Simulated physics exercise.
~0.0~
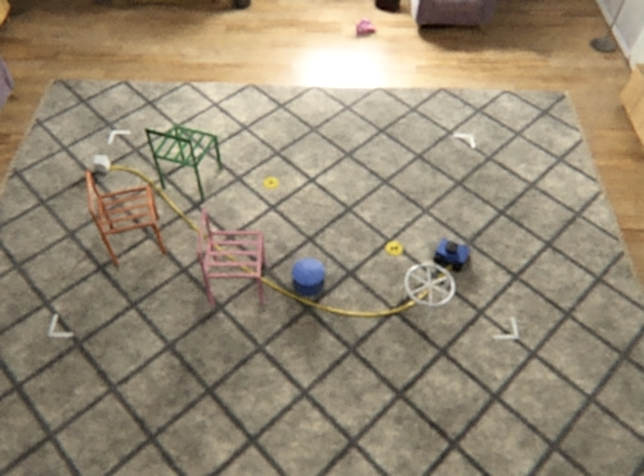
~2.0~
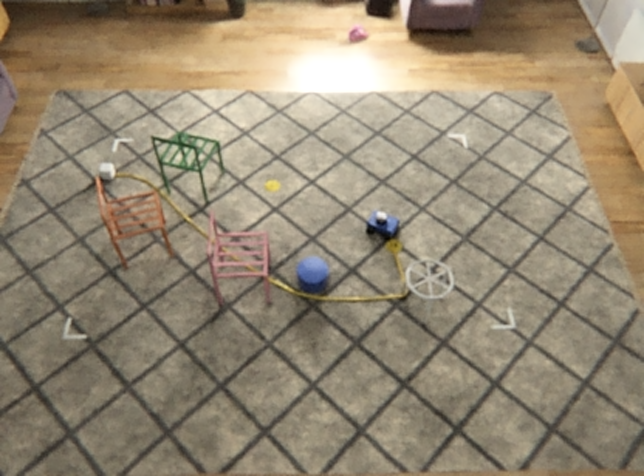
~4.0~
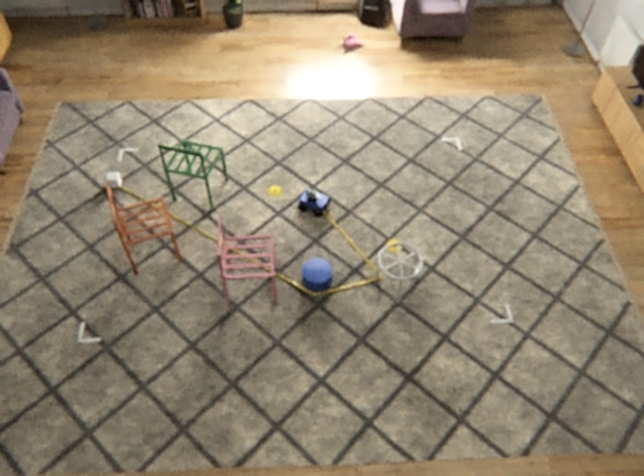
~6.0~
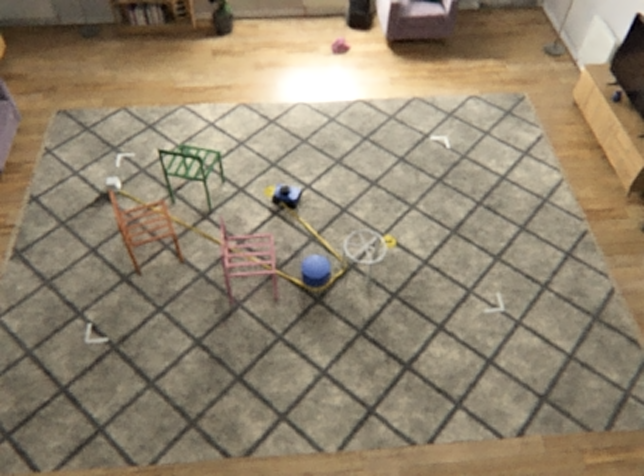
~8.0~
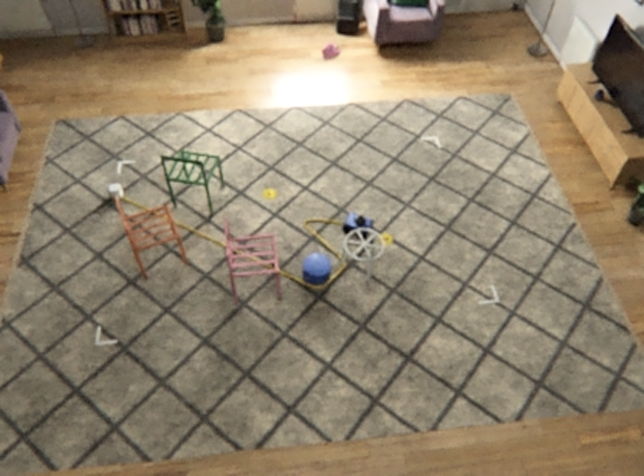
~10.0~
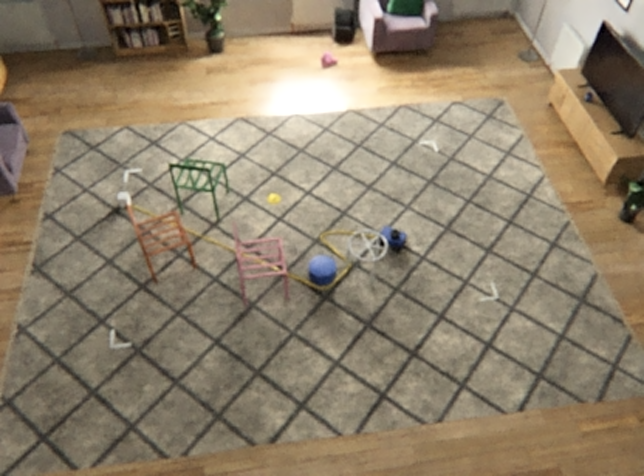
The clip opens on a patterned rug in a living room, where a small blue cart sits at the right beside a round white stool, trailing a yellow lead that runs past a blue tub and pink, orange and green chairs. The cart travels left and away across the rug, drawing the lead into a bend around the stool. As it continues toward the far yellow mark, the stool slides left toward the tub. The cart then turns back right, passing close behind the stool while the lead loops loosely. It ends just right of the shifted stool, with the chairs and tub still in place.
